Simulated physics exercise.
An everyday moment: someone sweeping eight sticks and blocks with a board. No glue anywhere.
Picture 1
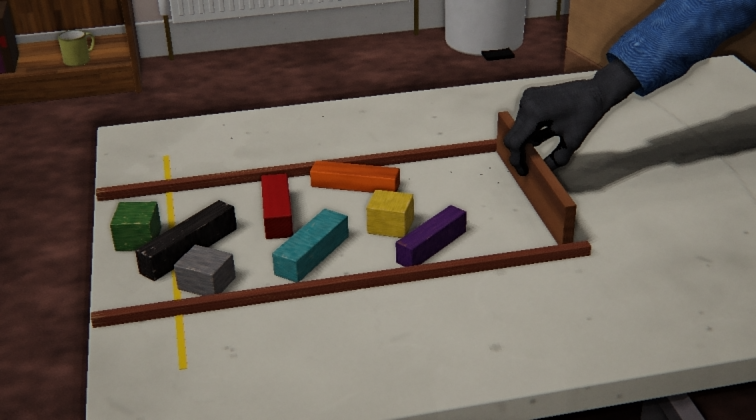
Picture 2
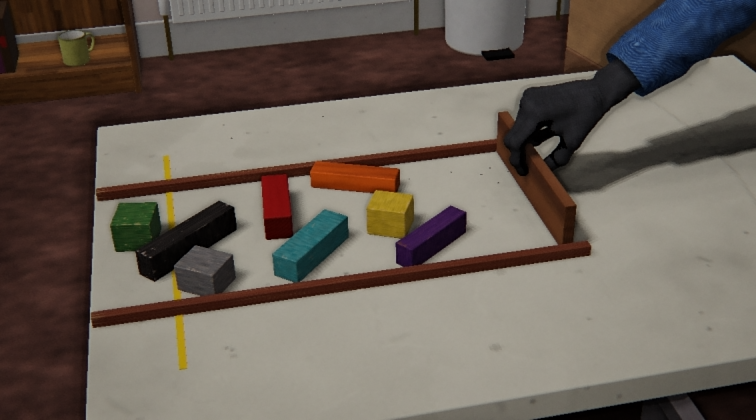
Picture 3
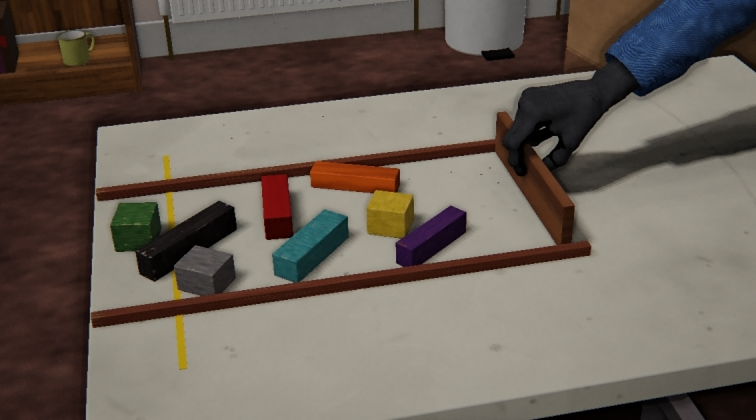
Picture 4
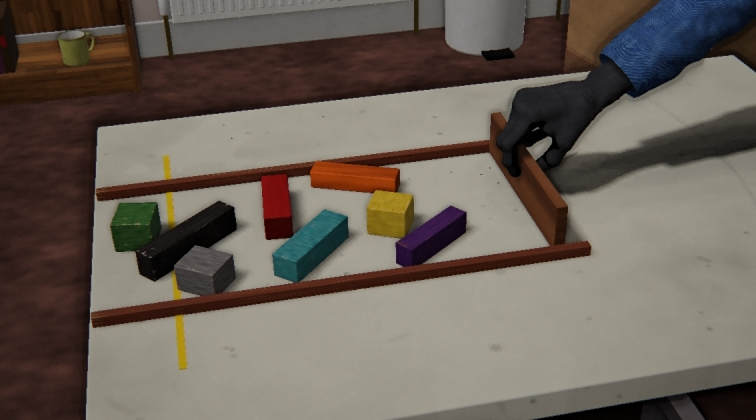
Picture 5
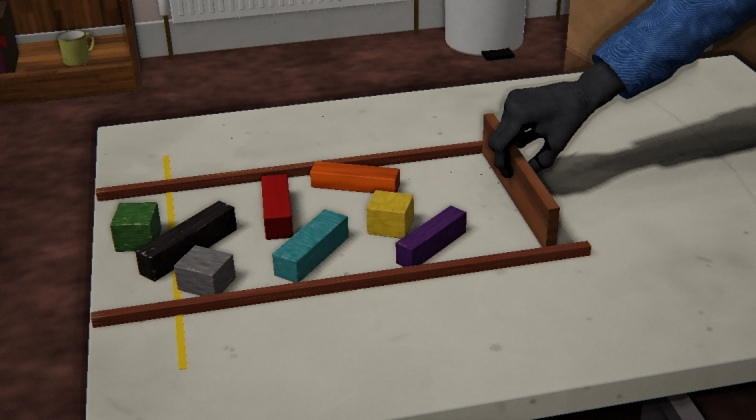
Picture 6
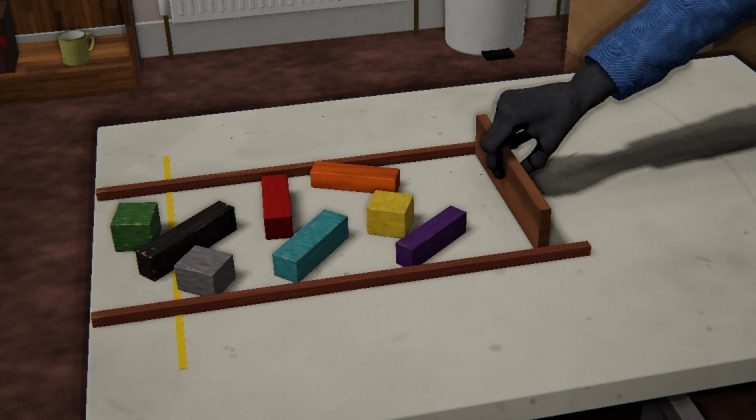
A gloved hand slides a wooden board slightly left toward eight still, colored blocks.
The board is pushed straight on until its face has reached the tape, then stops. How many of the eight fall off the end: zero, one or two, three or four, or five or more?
Outcome: The number that fall off is one or two.
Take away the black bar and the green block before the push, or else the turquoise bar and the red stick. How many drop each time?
First 0, then 1.
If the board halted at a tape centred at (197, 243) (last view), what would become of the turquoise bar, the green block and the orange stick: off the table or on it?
The turquoise bar holds on, the green block is lost, the orange stick does not fall.
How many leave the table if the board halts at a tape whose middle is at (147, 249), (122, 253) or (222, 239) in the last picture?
Try by try, 4, 6 and 0.
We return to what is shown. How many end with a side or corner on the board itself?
That makes 3.
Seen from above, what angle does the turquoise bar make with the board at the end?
About 10°.
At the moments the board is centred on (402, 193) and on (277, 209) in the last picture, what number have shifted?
The counts are 3 and 7.
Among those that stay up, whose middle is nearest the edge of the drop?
The grey block ends nearest.
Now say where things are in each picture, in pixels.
The first picture shows green block (136, 226); black bar (188, 239); grey block (205, 272); board (533, 176); tape (173, 246).
The second picture shows black bar (188, 239); board (533, 176).
The third picture shows grey block (205, 272); orange stick (355, 178).
The fourth picture shows green block (136, 227); turquoise bar (312, 245).
The fifth picture shows black bar (188, 239); yellow block (390, 214).
The sixth picture shows green block (136, 227); black bar (188, 239); grey block (205, 272); board (510, 179); tape (173, 246).
Early on, none off yet; green block at rest near (136, 227); black bar at rest near (188, 239); grey block at rest near (205, 272).
Finally, the number that fall off is one or two; lost, black bar and green block.
